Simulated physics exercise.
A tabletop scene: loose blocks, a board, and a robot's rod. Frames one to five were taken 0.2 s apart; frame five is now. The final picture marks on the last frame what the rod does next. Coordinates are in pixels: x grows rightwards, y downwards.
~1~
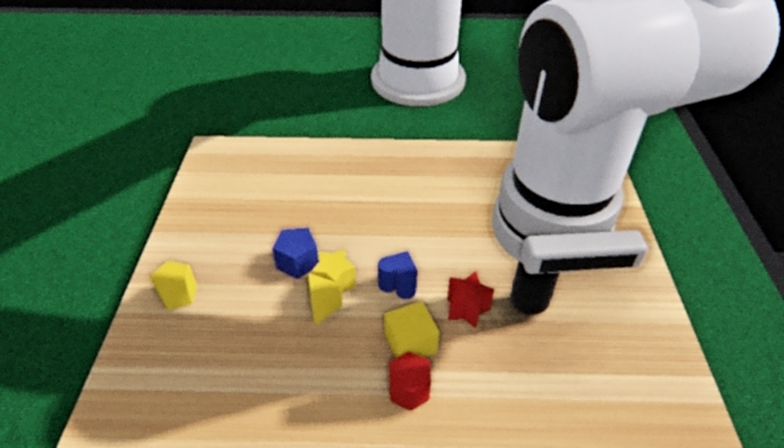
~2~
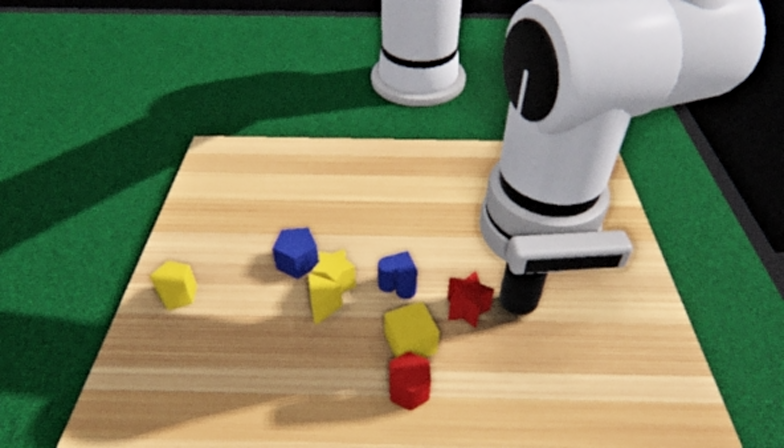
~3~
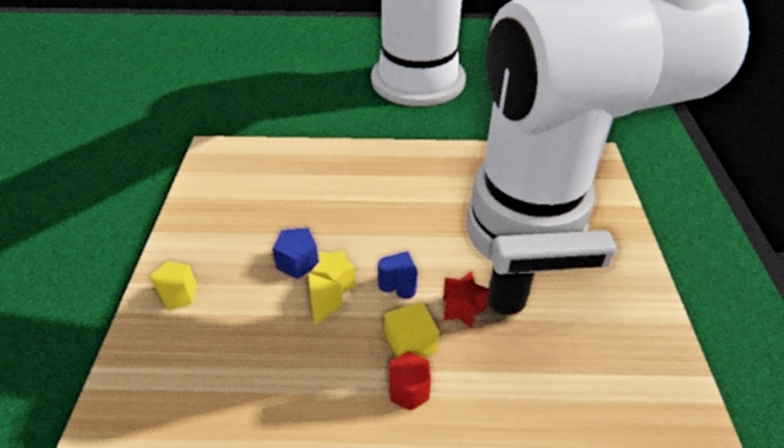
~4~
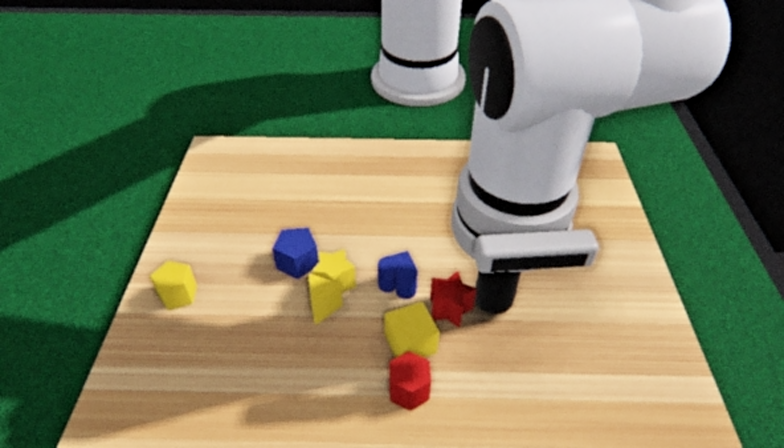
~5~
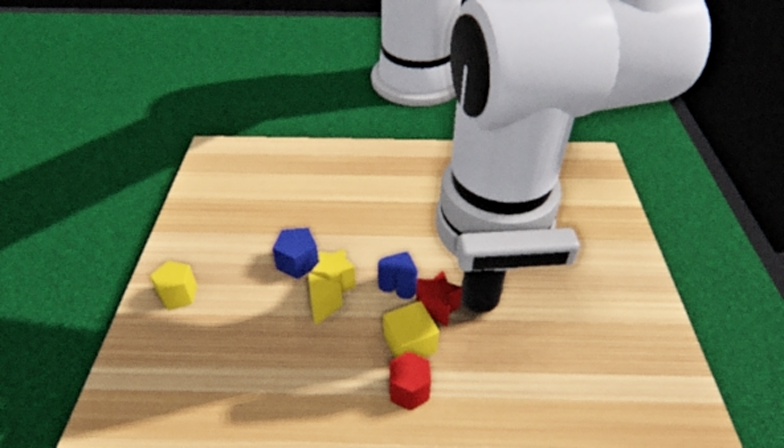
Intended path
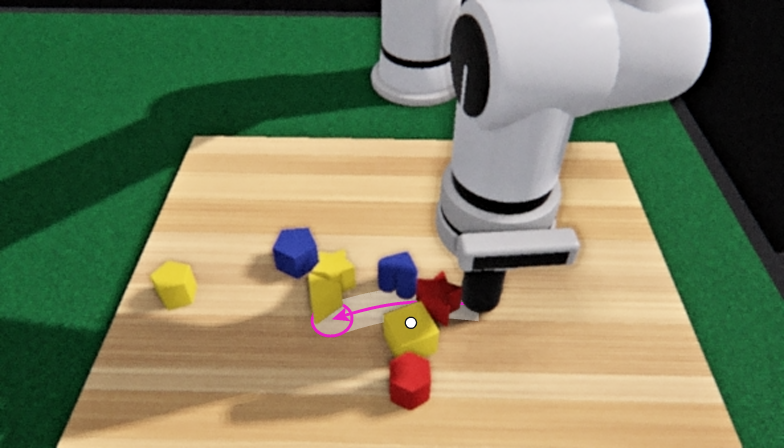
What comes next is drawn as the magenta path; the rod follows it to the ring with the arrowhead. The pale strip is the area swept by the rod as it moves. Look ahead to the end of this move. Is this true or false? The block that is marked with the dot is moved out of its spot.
Verdict: True.
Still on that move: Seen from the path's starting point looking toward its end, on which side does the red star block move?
Leftward.
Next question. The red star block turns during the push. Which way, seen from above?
I'd predict that, seen from above, the red star block rotates counter-clockwise.
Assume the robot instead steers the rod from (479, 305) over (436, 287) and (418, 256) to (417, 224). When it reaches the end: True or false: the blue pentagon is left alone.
That is true.
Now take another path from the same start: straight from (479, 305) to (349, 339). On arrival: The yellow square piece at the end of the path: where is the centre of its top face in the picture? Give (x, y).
About (356, 355).
The line goes from (479, 305) through (405, 303) to (332, 319); the dot is on the yellow square piece.
The first path, step by step. One third of the way, rod at (429, 295); blue heart at (381, 259), turned 60° clockwise; yellow square piece at (400, 327), turned 35° anticlockwise; red star block at (388, 291), turned 20° anticlockwise.
Two thirds of the way, rod at (379, 300); blue heart at (374, 258), turned 90° clockwise; yellow square piece at (396, 328), turned 50° anticlockwise; red star block at (348, 303), turned 70° anticlockwise.
At the end, rod at (331, 312); yellow triangle at (303, 285); blue heart at (374, 258), turned 90° clockwise; yellow square piece at (396, 328), turned 50° anticlockwise; red star block at (305, 324), turned 85° anticlockwise.
